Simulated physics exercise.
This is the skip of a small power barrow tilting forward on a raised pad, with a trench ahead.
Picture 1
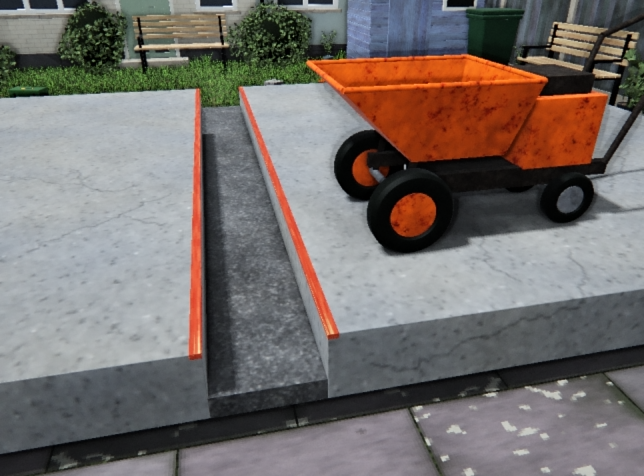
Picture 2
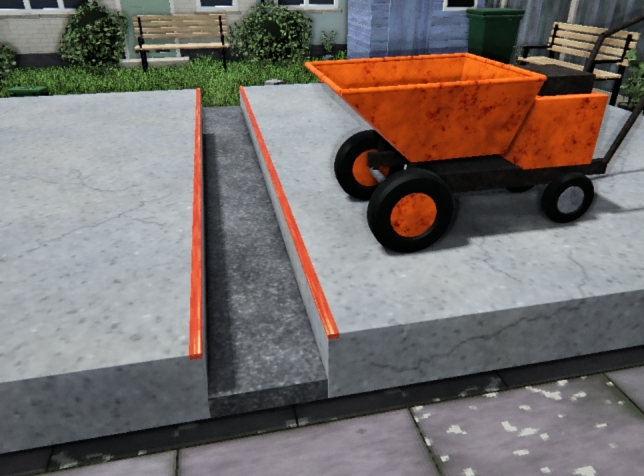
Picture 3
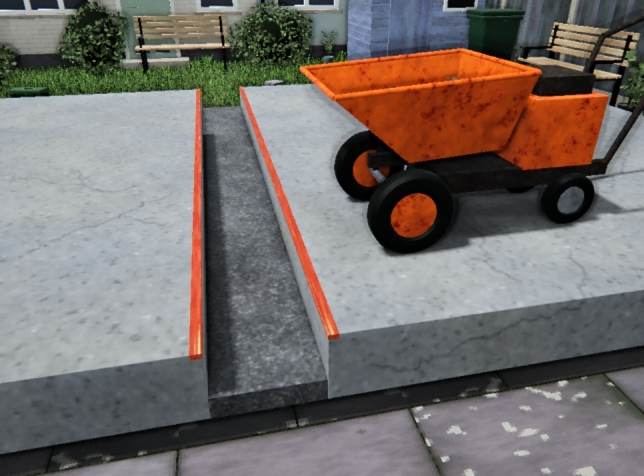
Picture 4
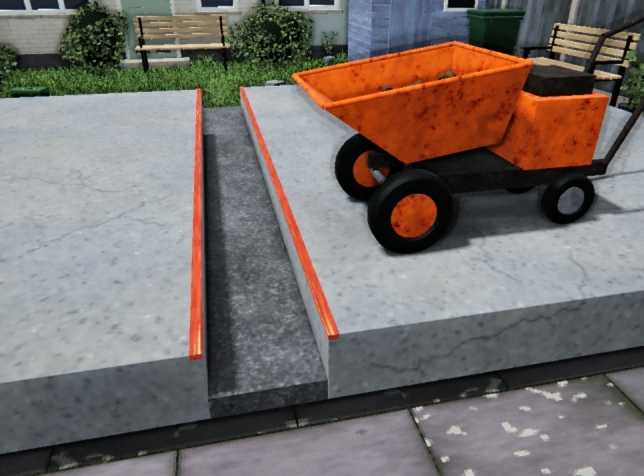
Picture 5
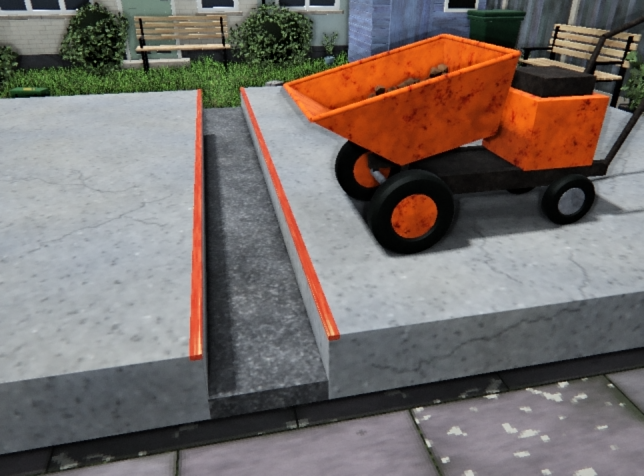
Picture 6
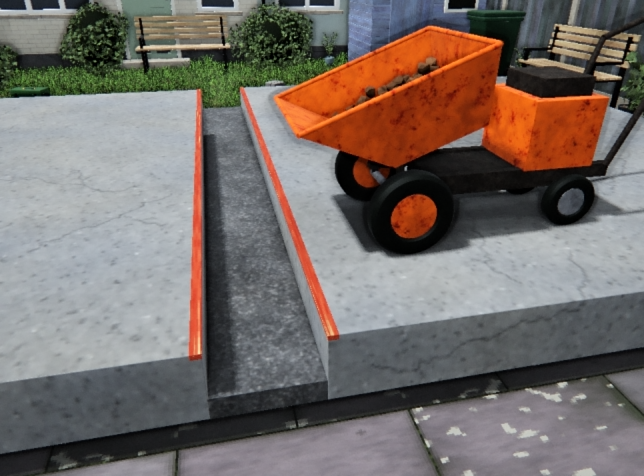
An orange, rust-flecked power barrow with black tyres stands at the right on a raised grey concrete pad, seen from slightly above. To its left, a dark trench with orange-red edges separates the pad from another slab, with benches, grass and shrubs behind. The skip tilts forward to the left, slowly, then more steeply, revealing brownish clods inside, while the wheels and camera stay still.
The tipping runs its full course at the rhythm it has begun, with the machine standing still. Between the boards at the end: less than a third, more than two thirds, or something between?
It catches over two thirds.
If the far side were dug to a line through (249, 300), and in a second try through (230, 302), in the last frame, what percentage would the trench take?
Near 50 % and 80 %.
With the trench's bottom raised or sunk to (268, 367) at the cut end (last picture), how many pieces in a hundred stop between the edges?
About 60 per cent.
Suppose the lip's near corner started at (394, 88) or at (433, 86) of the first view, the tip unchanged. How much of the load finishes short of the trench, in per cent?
In turn 0 and 20 in a hundred.
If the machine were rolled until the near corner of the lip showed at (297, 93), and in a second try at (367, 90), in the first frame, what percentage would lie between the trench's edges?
The first gives 60 %, the second 90 %.
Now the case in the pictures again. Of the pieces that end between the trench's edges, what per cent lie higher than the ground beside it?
Close to 0 per cent.
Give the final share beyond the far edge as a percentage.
Near 0 %.
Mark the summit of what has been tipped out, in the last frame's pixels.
Around (223, 240).
Soon, skip tipped steeply; all in the skip.
A while on, skip tipped right over; about a third in the skip; about two thirds in or heaped over the trench.
Towards the end, skip tipped right over; a small part in the skip; nearly all in or heaped over the trench.
Finally, skip tipped right over; a small part in the skip; nearly all in or heaped over the trench; none beyond it.
